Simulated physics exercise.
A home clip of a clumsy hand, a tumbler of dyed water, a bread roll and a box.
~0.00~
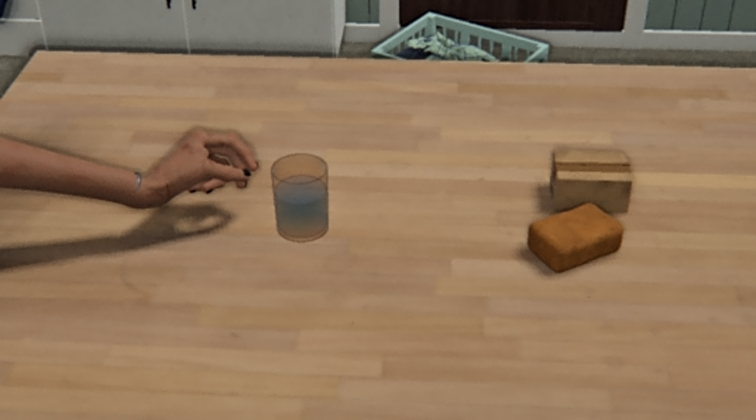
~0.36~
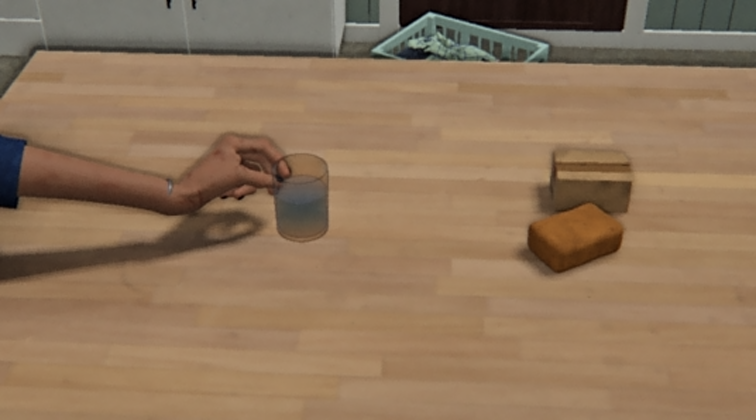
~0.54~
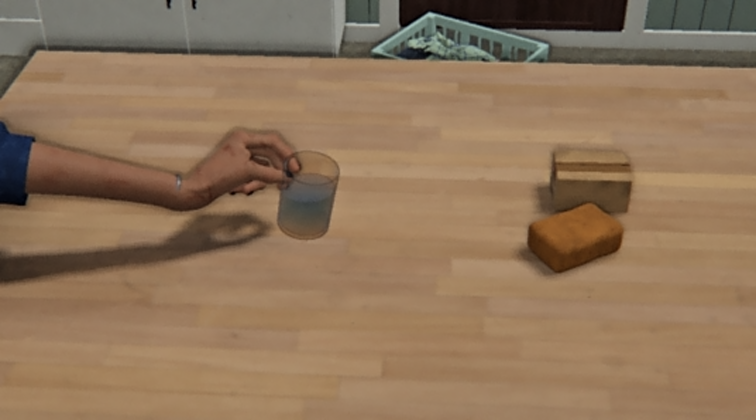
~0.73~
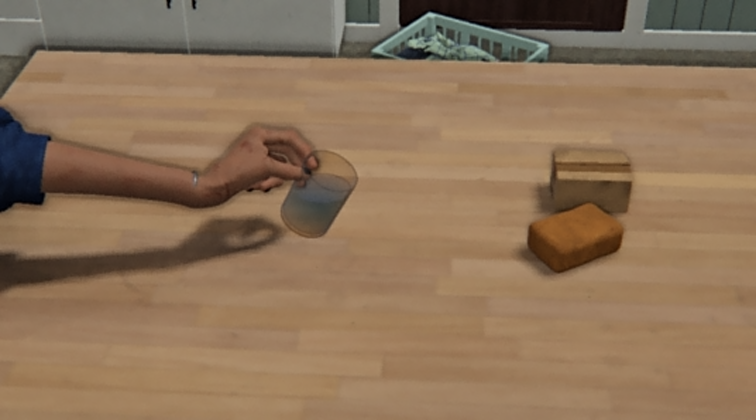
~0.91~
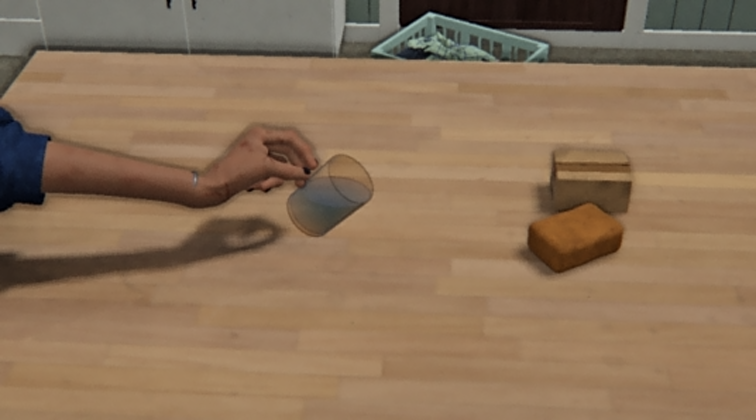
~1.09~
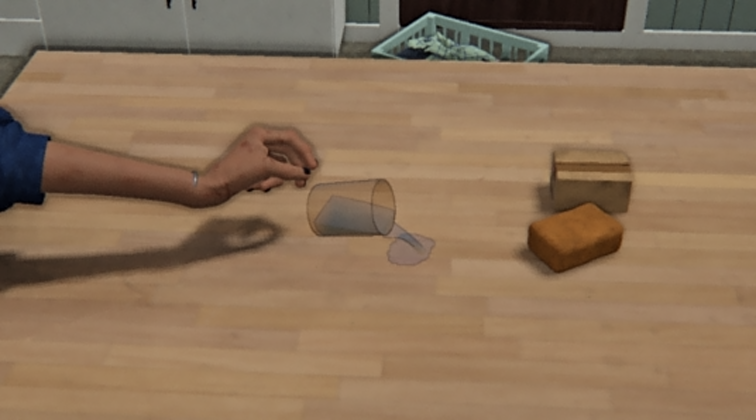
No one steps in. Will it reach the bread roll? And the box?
The bread roll is reached; the box is reached.
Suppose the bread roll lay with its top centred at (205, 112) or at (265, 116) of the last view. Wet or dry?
One: It escapes. Two: It stays dry.
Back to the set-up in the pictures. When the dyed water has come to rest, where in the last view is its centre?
Close to (580, 308).
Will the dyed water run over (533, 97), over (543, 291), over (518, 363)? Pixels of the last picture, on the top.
One: Untouched. Two: In the puddle. Three: In the puddle.
After 1.6 s, the puddle covers about as much as a plate; the bread roll is wet; the box is wet.
After 2.3 s, the puddle covers about as much as a big tray; the bread roll is wet; the box is wet.
After 3.6 s, the puddle covers about as much as a big tray; the bread roll is wet; the box is wet.
